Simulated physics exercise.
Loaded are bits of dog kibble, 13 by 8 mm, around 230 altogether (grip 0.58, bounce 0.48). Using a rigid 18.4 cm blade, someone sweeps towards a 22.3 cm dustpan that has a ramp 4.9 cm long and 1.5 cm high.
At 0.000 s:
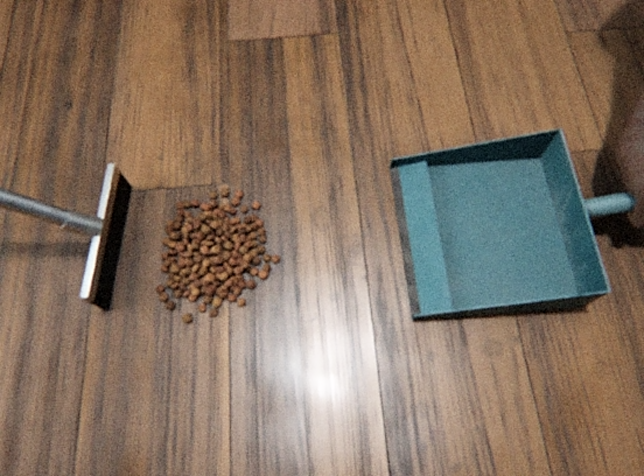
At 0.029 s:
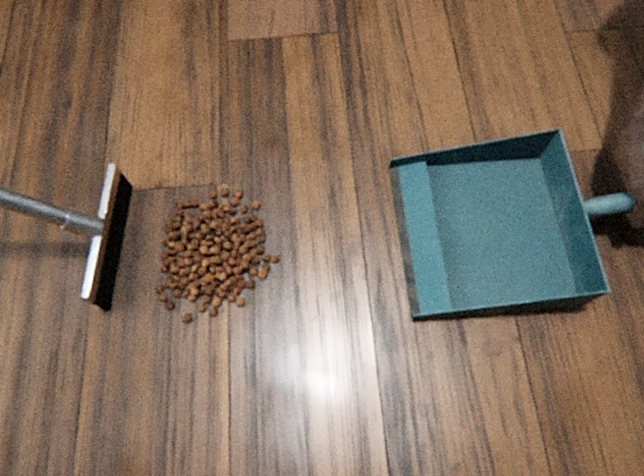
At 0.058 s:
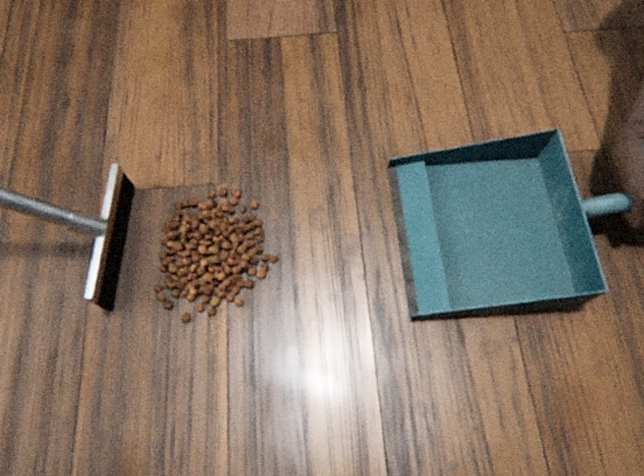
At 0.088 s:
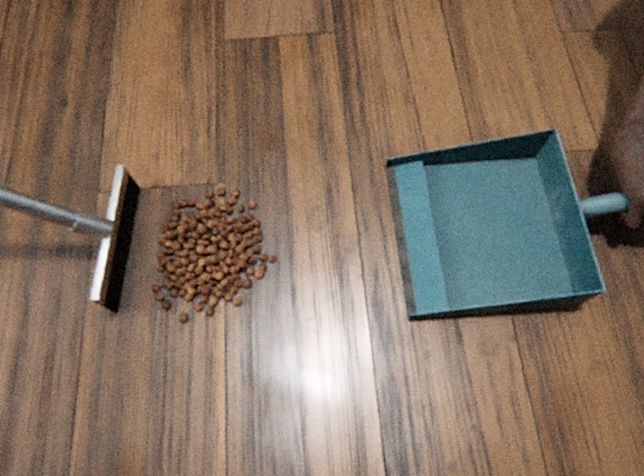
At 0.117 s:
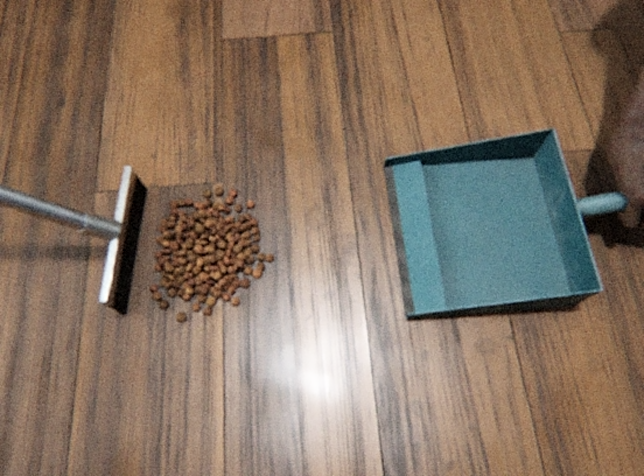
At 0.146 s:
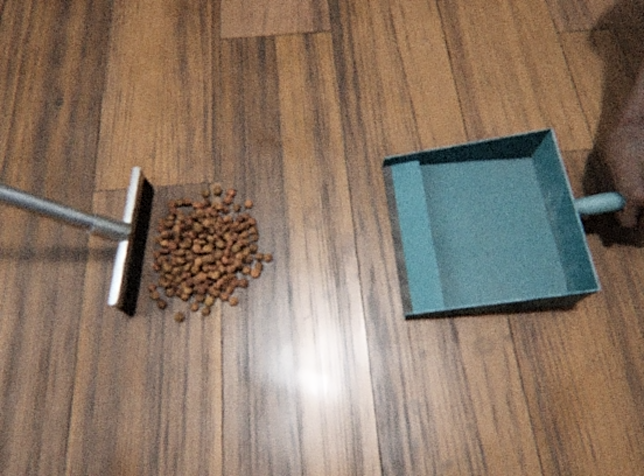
A teal dustpan with a handle on its right side lies on a brown wood-plank floor, seen from above at a slant, with a glossy patch of light near the centre. To its left sit a loose pile of reddish-brown kibble and, at the far left, a dark-and-white blade on a grey pole. The blade slides slightly rightward, narrowing the gap to the unmoved pile, while the view drifts very slightly.
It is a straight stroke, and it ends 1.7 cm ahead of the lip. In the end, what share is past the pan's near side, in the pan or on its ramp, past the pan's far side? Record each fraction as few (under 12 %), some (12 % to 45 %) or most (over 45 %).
Recorded: Near side some; pan some; far side few.
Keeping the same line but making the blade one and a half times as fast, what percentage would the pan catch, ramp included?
It would be around 40 per cent.
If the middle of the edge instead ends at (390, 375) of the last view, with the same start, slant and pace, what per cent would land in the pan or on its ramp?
I'd expect around 5 per cent.
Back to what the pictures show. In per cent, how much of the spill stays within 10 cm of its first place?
Around 10 in a hundred.
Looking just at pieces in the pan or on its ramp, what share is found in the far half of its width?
I'd say near 10 per cent.
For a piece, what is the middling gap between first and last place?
Somewhere around 26 centimetres.
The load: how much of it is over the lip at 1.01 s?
About 35 percent up to then.
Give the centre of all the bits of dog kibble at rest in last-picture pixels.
Approximately (396, 274) in the last picture.
Then, at 0.47 s, middle of the blade 19 cm from the lip; 0 % over the lip, far side 0 %, near side 5 %.
After 0.68 s, middle of the blade 9 cm from the lip; 0 % over the lip, far side 0 %, near side 10 %.
After 1.01 s, middle of the blade 3 cm from the lip; 35 % over the lip, far side 0 %, near side 20 %.
At rest (1.4 s), near side 20 %, pan 35 %, far side 0 %, in front of the lip or behind the blade 45 %.
